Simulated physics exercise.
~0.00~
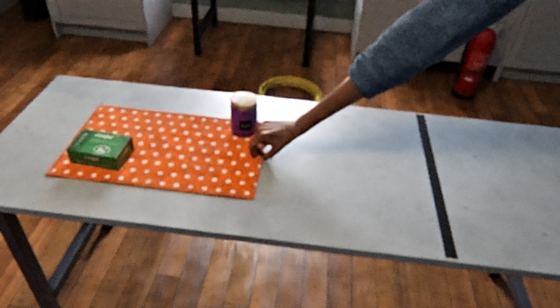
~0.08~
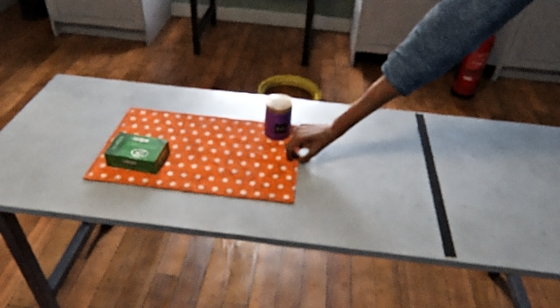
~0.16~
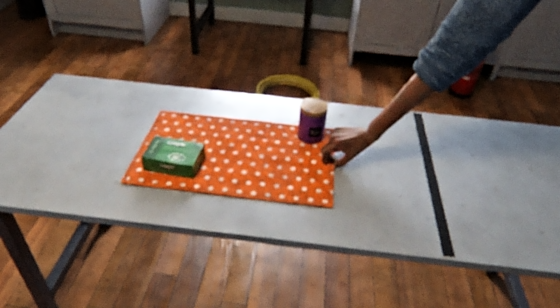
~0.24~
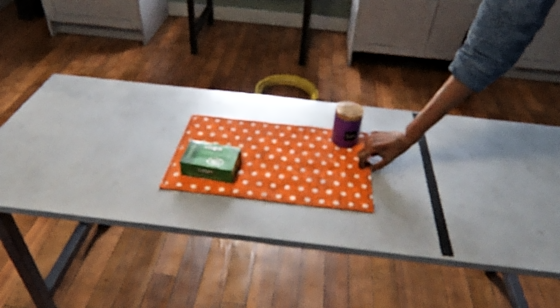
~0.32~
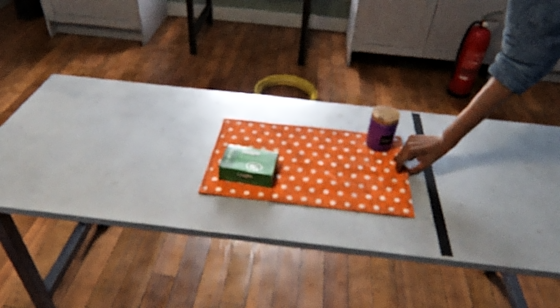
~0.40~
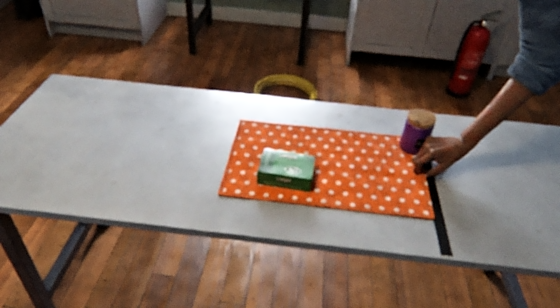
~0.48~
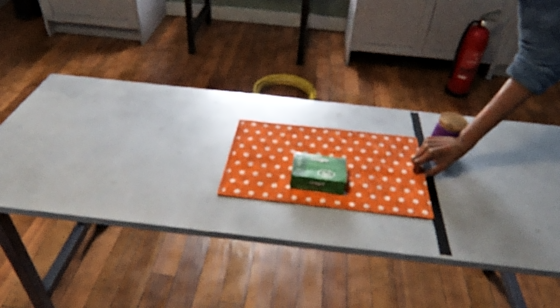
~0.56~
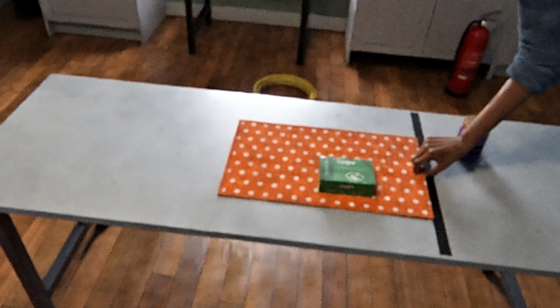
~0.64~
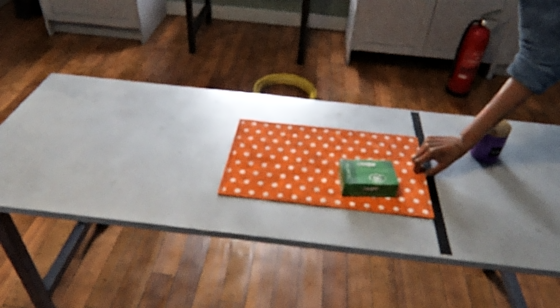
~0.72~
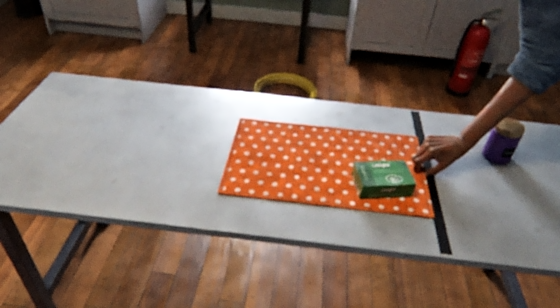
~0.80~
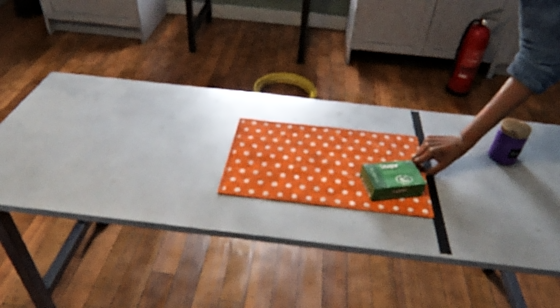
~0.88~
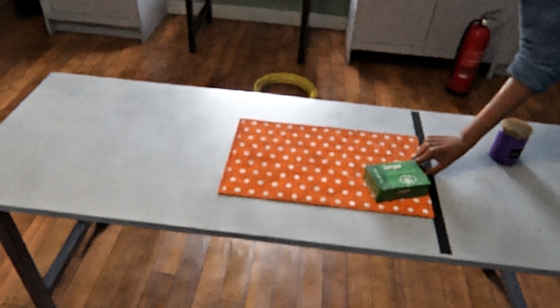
An orange cloth with white dots lies on a pale grey table, seen from above and in front in a room with a wooden floor, with a green packet on its left part and a purple jar near its right edge. A hand reaching in from the right grips that edge and draws the cloth rightward, carrying both things along. The cloth stops at a black strip of tape across the table. The jar slides off upright past the tape, while the packet slides across the cloth. Finally the jar stands on bare table, and the packet rests near the cloth's right edge.
